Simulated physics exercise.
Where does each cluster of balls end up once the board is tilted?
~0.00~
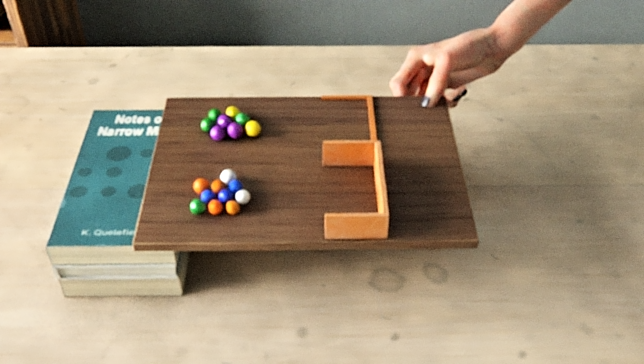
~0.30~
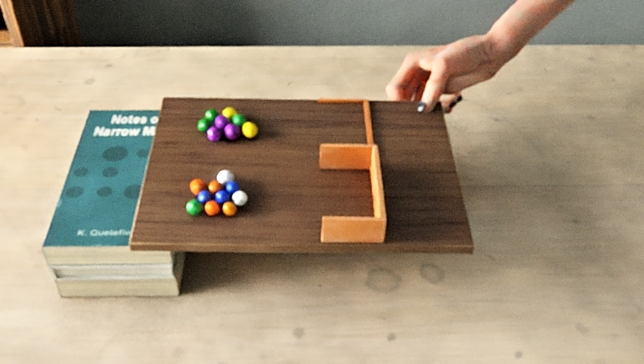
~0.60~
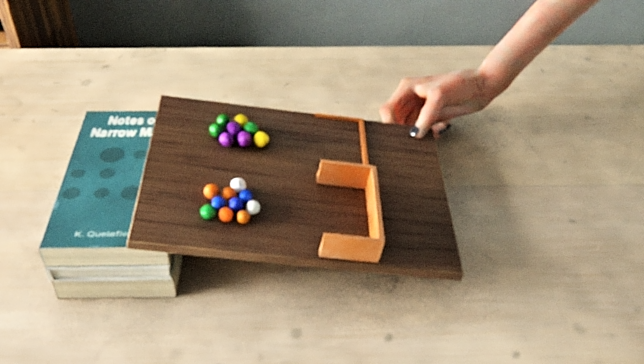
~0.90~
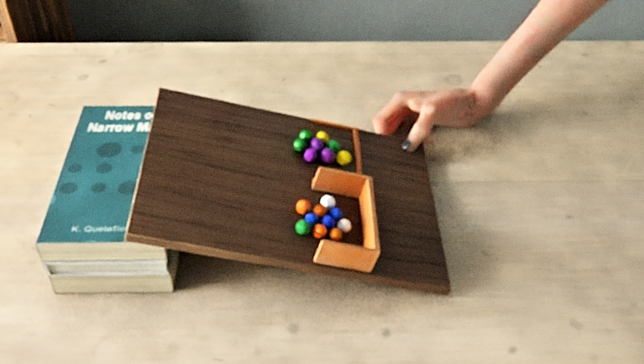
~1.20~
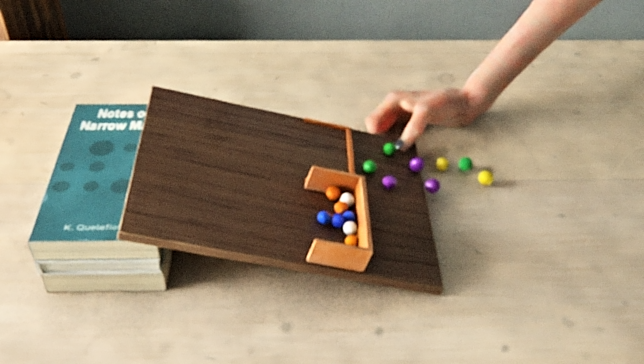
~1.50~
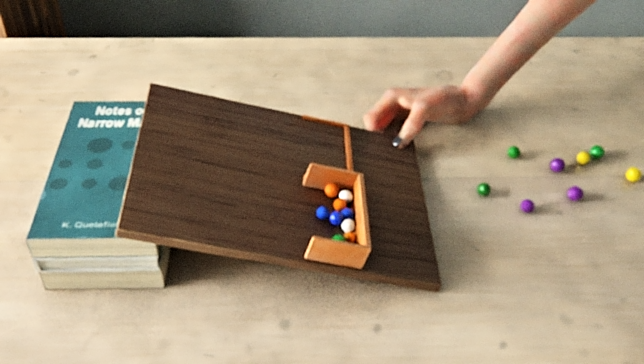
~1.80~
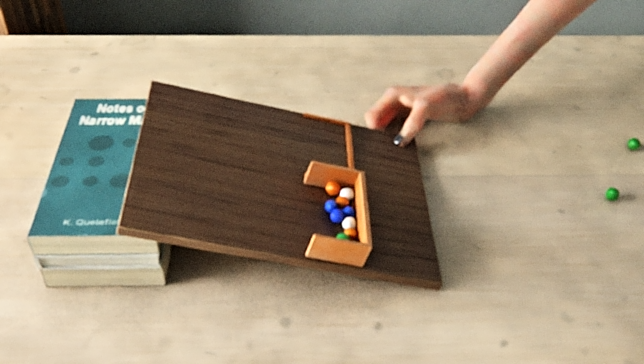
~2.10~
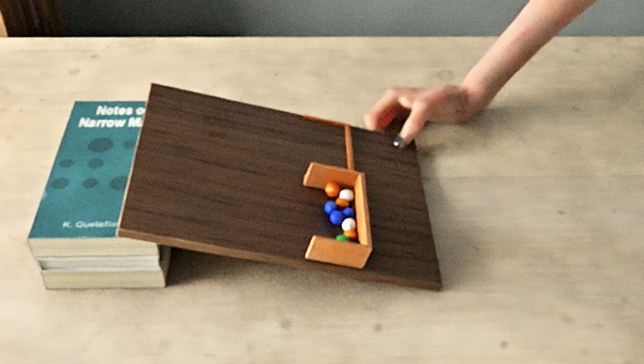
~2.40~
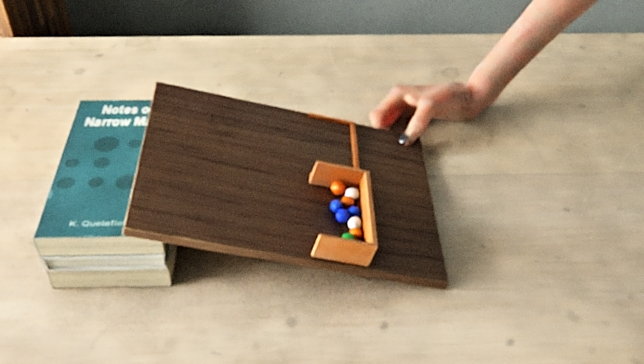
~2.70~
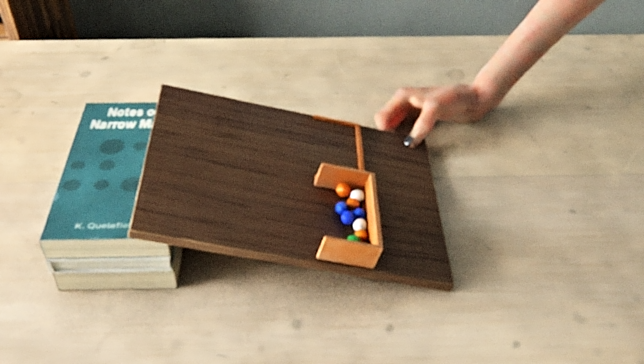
The front cluster stops against its orange strip and stays gathered there on the board. The back cluster passes its low strip, rolls off the board and across the table, and goes out of view at the right.
